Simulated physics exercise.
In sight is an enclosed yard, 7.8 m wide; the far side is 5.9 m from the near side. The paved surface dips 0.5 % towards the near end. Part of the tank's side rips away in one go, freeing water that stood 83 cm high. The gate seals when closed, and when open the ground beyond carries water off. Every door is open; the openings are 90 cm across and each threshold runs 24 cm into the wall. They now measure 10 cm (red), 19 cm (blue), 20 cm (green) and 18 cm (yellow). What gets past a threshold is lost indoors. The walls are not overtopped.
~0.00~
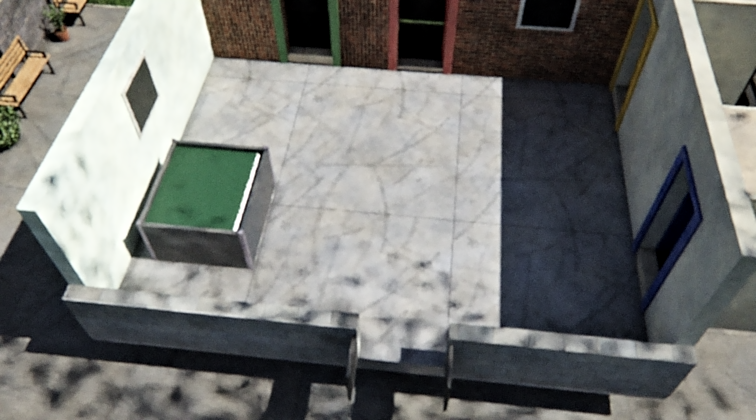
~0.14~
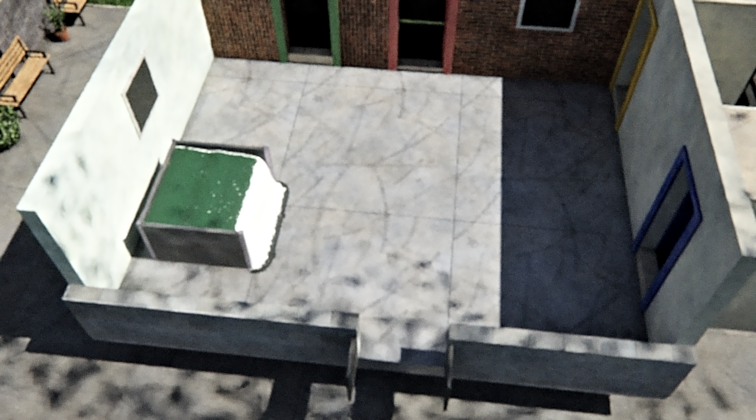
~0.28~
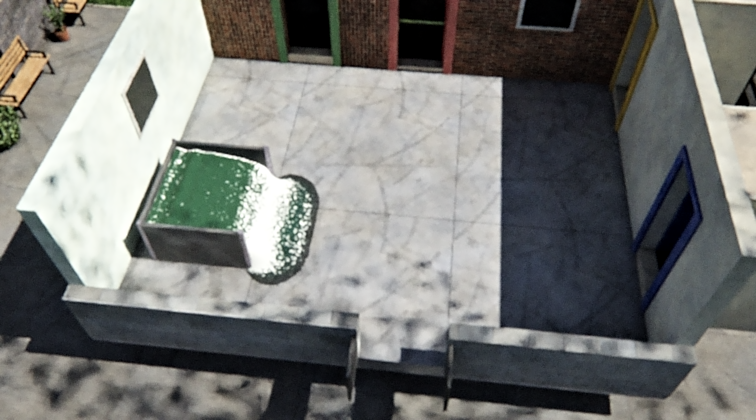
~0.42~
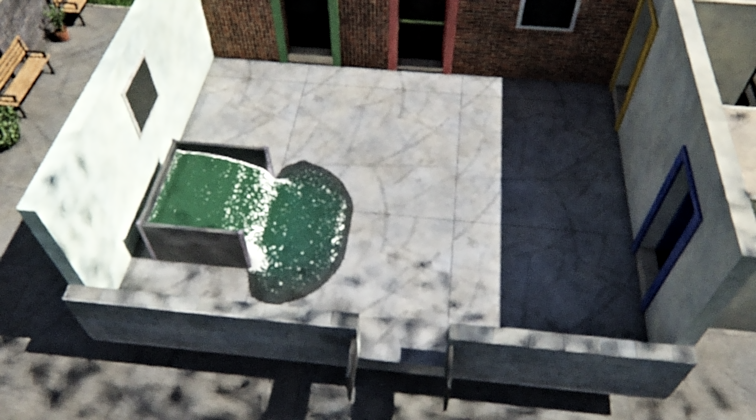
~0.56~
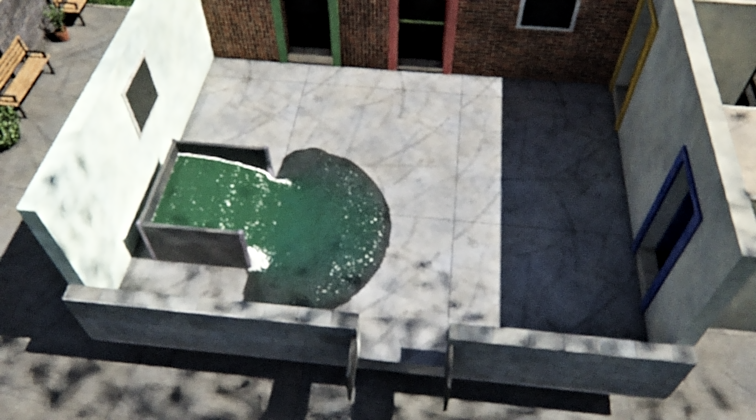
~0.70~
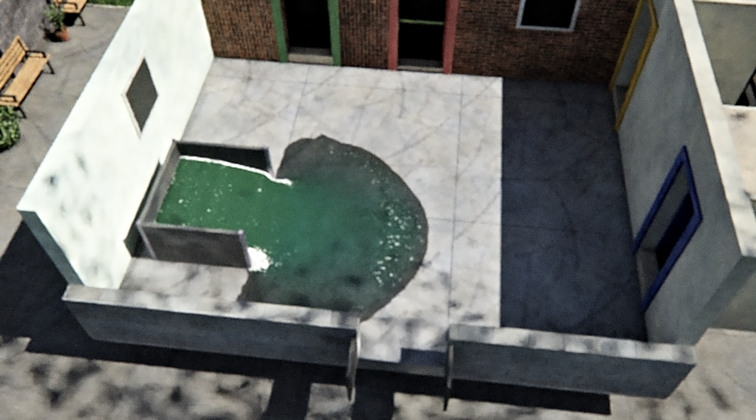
Green water bursts from the open right side of a tank and spreads across the paved yard.
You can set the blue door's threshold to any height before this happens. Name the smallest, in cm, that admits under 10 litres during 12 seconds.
Close to 18 cm is just enough.
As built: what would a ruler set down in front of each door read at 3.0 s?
Depths in cm: Red 3, blue 20, green 0, yellow 11.
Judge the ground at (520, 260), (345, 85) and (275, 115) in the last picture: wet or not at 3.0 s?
In that order: Flooded, not reached, dry.
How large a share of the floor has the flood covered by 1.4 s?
Near 45 per cent is wet.
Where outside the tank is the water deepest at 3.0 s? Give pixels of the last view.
Near (650, 372).
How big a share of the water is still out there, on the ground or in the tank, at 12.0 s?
About 88 per cent.
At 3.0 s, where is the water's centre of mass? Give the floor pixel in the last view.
At about (471, 233).
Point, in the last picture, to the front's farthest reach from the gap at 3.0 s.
Around (610, 89).
After 1.4 s water covers 45 % of the floor, deepest (25 cm) near (265, 238); it has not reached the blue door.
After 3.0 s water covers 70 % of the floor, deepest (32 cm) near (650, 372); 20 cm at the blue door, 4 litres in over its 19 cm threshold.
After 12.0 s water covers 100 % of the floor, deepest (8 cm) near (215, 157); 4 cm at the blue door, 7 litres in over its 19 cm threshold.
At the blue door as built, the water arrived by 1.6 s and peaked near 23 cm at 2.4 s.
Run again over the same 12 s with other heights there, 29 litres in over 15.5 cm, 2 litres over 21 cm. The limit of 10 litres is kept from about 18 cm up.
